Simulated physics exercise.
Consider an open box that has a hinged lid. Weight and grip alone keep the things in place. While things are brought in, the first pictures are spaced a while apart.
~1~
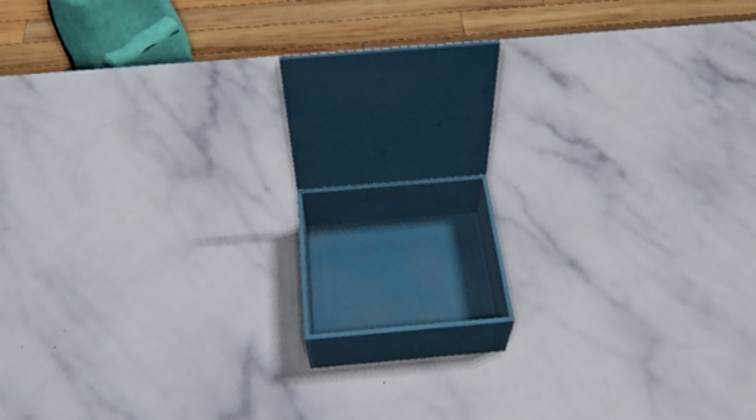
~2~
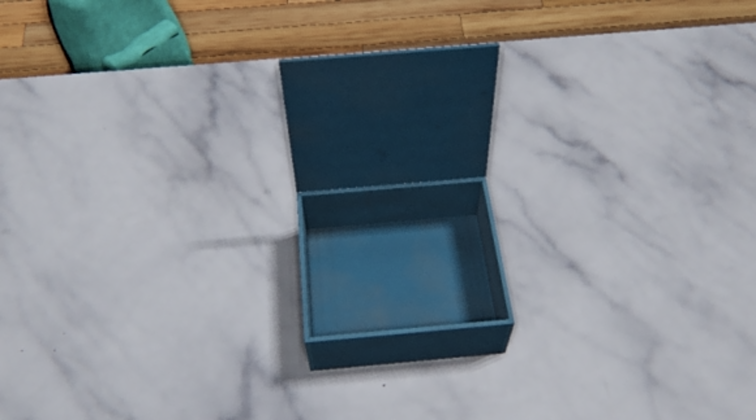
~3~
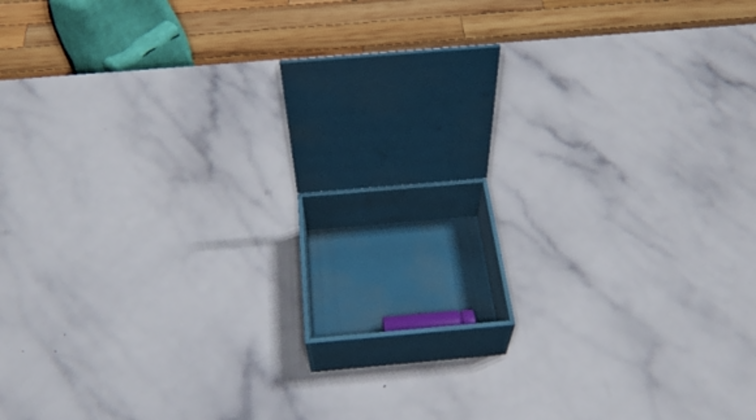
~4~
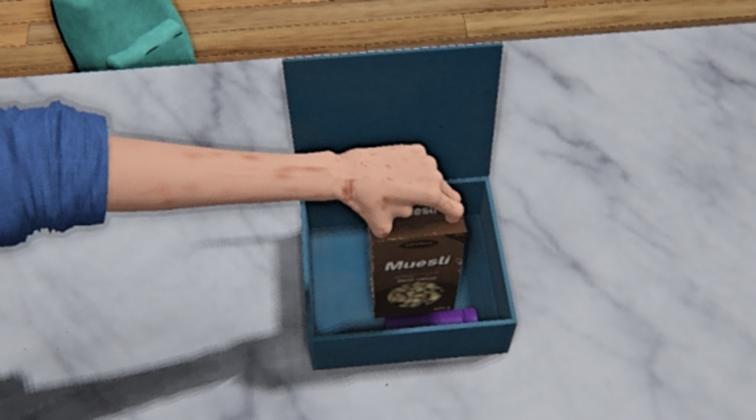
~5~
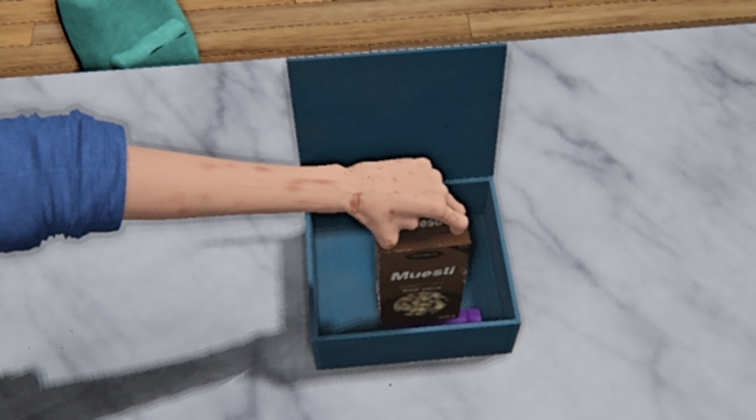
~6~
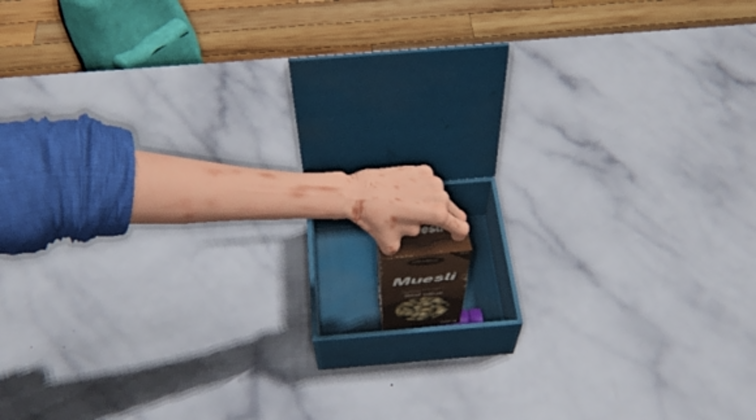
At the start, an open blue box with a hinged lid sits empty on a marble surface. A small purple object then appears inside, near the front. Next, an arm in a blue sleeve reaches in from the left and lowers a brown muesli packet into the box, still gripping it.
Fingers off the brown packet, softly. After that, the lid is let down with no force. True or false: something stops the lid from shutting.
True.
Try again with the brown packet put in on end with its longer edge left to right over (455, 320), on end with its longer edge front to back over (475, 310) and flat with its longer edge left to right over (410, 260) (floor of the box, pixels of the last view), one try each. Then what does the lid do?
First try: The lid remains open; second try: It remains open; third try: It comes all the way down.
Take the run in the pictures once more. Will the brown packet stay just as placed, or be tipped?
Result: The brown packet leans over.
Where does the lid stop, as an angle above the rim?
Lid angle from rim - close to 80°.
Then, 0.40 s later than the last frame, brown packet tilted by 52° near (414, 248).
Then, 0.50 s later than the last frame, brown packet tilted by 50° near (414, 241).
When it is over, lid 80° above the rim; lying over in the box, brown packet; purple shaker as before. End places, in pixels of the last picture, brown packet near (415, 245).
